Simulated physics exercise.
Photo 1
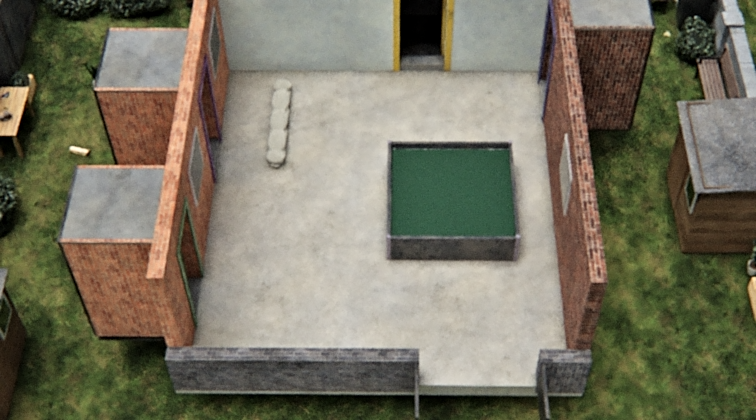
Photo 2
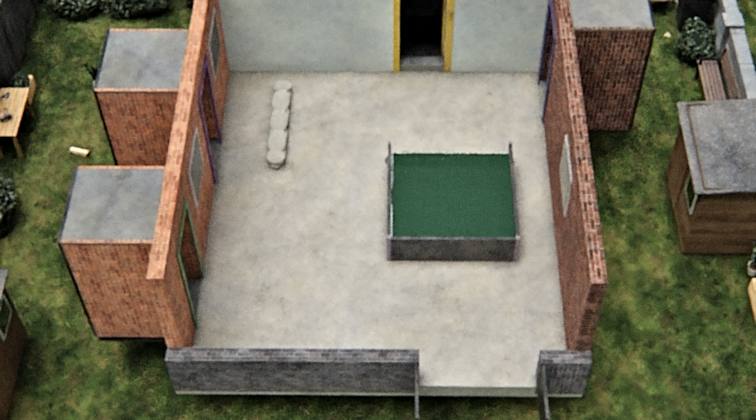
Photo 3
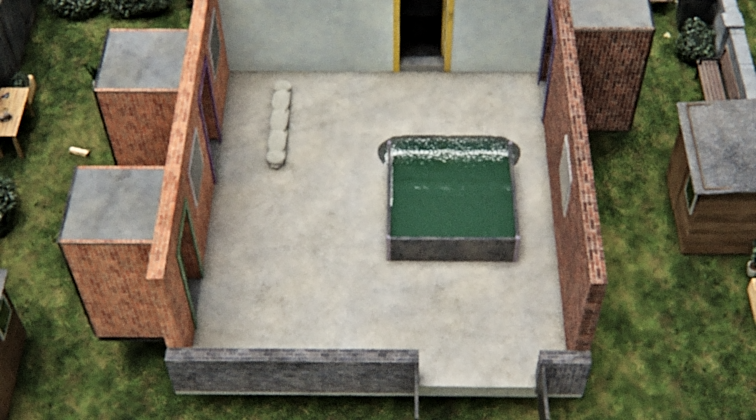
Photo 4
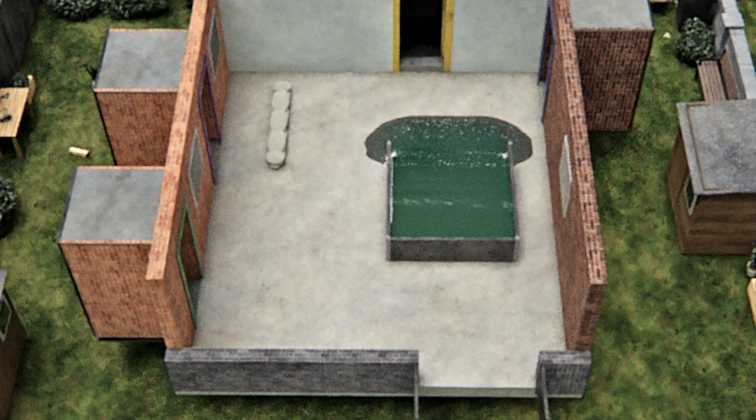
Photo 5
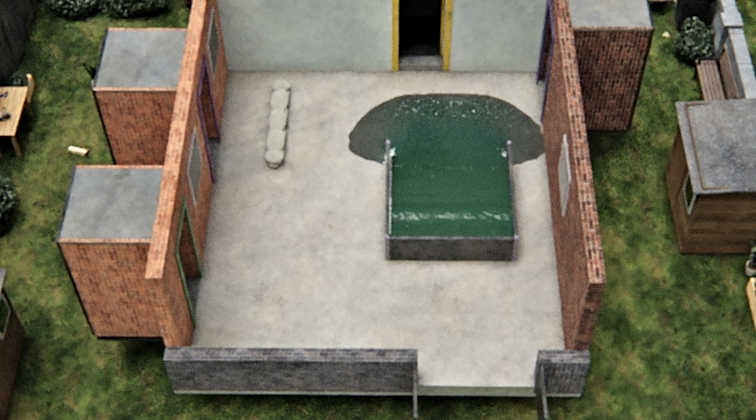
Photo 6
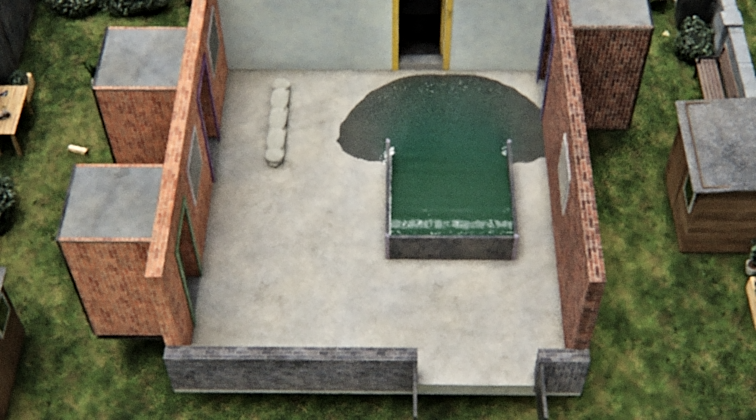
Green water in a low, grey-walled tank lies still until the tank's far wall gives way, then pours out and spreads in a widening dark fan across the pale floor towards the back wall. The walled court, seen from high above by an unmoving camera, has brick sides and a dark, yellow-framed doorway. A short row of pale sandbags lies left of the tank, with grass outside.
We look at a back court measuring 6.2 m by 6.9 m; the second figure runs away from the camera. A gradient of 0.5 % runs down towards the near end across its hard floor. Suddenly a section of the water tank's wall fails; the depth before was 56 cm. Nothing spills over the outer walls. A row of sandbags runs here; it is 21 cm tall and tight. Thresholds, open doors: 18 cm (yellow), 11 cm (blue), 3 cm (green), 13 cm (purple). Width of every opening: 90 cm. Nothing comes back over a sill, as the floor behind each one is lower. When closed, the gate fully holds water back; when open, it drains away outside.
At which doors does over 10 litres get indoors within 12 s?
Result: At the yellow door I expect the water to rise above the limit; at the blue door I expect the water to rise above the limit; at the green door I expect the water to rise above the limit; at the purple door I expect the water to hold within the limit.
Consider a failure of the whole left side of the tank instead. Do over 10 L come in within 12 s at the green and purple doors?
Against that limit: Green above, purple above.
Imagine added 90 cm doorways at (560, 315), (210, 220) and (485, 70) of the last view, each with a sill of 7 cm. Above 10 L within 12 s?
In that order: Short of it, short of it, beyond it.
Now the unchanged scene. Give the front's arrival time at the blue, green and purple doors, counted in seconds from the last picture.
So blue at 0.1 s, green at 5.0 s, and purple at 2.8 s.
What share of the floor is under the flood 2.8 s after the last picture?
Near 40 per cent is wet.
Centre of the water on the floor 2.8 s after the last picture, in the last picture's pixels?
Centre: Approx. (423, 128) px.
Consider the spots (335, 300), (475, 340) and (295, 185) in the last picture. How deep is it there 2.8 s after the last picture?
First spot near 0 cm, second near 0 cm, third near 0 cm.
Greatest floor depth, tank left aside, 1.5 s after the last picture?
Some 38 cm deep.
Then, 0.7 s after the last picture water covers 25 % of the floor and is deepest (34 cm) near (435, 71); yellow door 33 cm at the sill, 21 L in, blue door 12 cm at the sill, 0 L in, green door not reached, purple door not reached.
Then, 1.5 s after the last picture water covers 30 % of the floor and is deepest (38 cm) near (534, 72); yellow door 32 cm at the sill, 74 L in, blue door 24 cm at the sill, 16 L in, green door not reached, purple door not reached.
Then, 2.8 s after the last picture water covers 40 % of the floor and is deepest (28 cm) near (237, 71); yellow door 21 cm at the sill, 123 L in, blue door 21 cm at the sill, 101 L in, green door not reached, purple door not reached.
Then, 6.3 s after the last picture water covers 90 % of the floor and is deepest (14 cm) near (562, 363); yellow door 6 cm at the sill, 127 L in, blue door 8 cm at the sill, 145 L in, green door 4 cm at the sill, 0 L in, purple door 3 cm at the sill, 0 L in.
Then, 11.3 s after the last picture water covers 100 % of the floor and is deepest (8 cm) near (189, 369); yellow door 4 cm at the sill, 127 L in, blue door 3 cm at the sill, 146 L in, green door 7 cm at the sill, 21 L in, purple door 2 cm at the sill, 0 L in.
